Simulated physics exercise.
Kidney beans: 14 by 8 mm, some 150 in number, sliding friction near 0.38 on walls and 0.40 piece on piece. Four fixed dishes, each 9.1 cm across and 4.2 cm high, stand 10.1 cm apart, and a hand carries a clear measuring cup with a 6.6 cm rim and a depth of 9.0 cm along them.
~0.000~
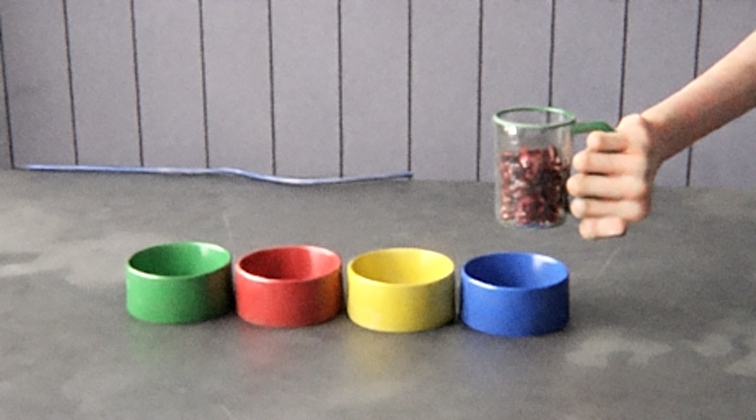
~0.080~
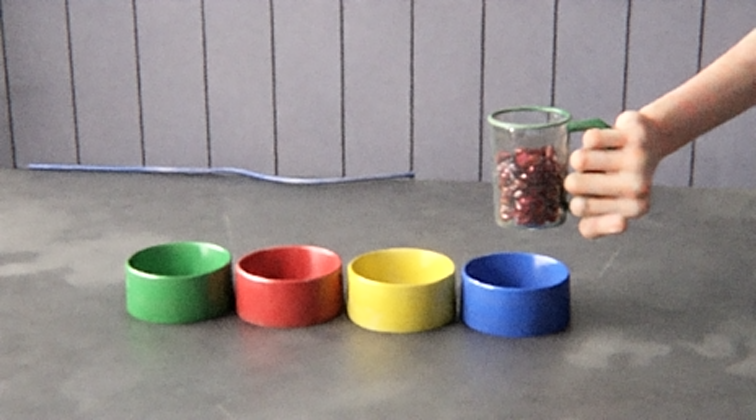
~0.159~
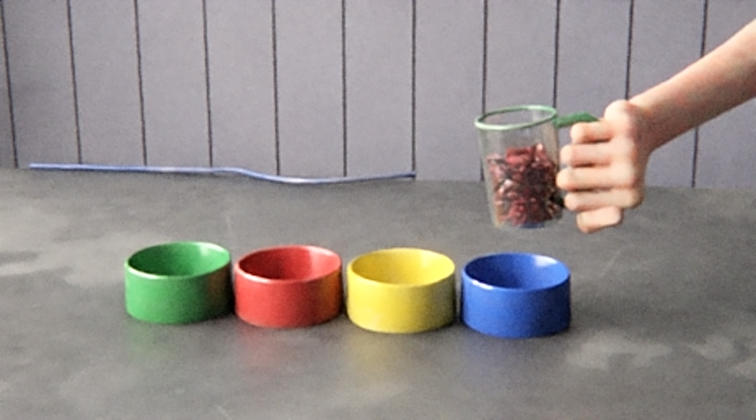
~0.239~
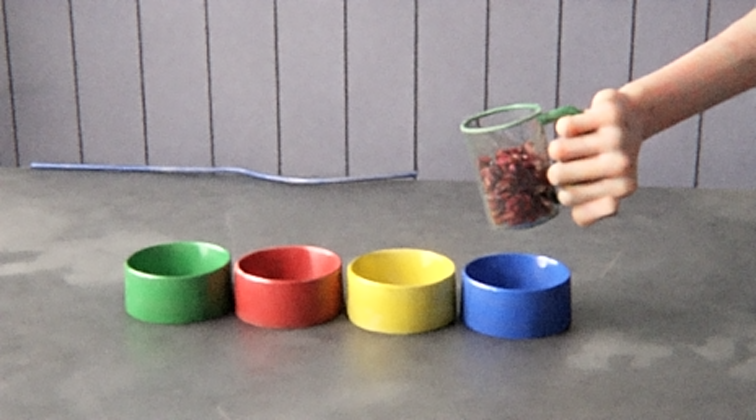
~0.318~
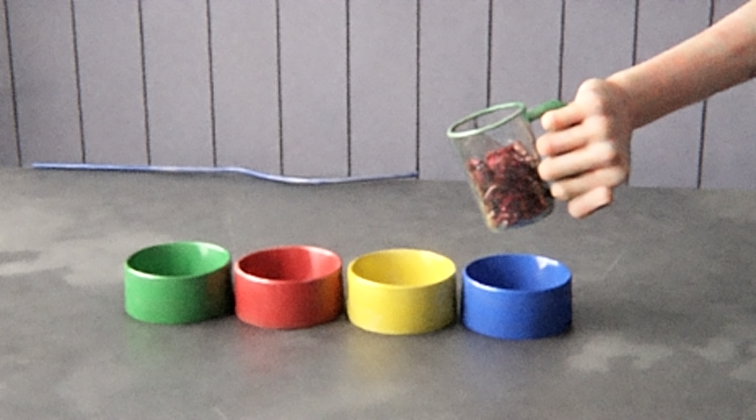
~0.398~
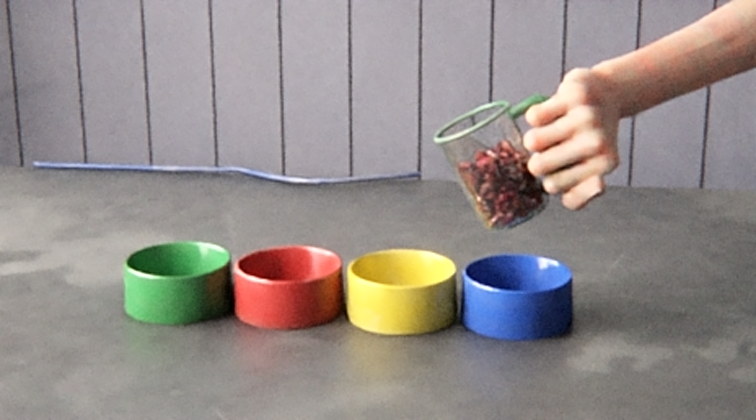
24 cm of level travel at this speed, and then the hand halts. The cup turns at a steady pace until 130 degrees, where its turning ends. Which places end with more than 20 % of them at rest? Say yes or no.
Red: Yes, blue: No, green: No, yellow: No, counter: No.
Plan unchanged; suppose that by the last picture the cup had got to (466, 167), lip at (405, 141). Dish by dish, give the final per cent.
Dish by dish: Red 0 percent, blue 0 percent, green 100 percent, yellow 0 percent.
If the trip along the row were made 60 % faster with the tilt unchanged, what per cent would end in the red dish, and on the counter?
The shares would then be red 0 and counter 0.
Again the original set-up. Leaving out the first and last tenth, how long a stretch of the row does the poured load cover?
5 cm, roughly.
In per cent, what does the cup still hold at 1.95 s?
About 0 per cent.
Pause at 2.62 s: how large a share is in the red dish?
About 100 per cent by then.
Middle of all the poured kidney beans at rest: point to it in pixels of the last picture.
Centre at rest: Approx. (280, 288) px.
Then, at 1.33 s, tilt 100 degrees; cup holds 100 %.
Then, at 1.95 s, tilt 130 degrees; cup holds 0 %, red 100 %.
Then, at 2.62 s, tilt 130 degrees; cup holds 0 %, red 100 %.
At rest (2.9 s), red 100 %, blue 0 %, green 0 %, yellow 0 %, counter 0 %.
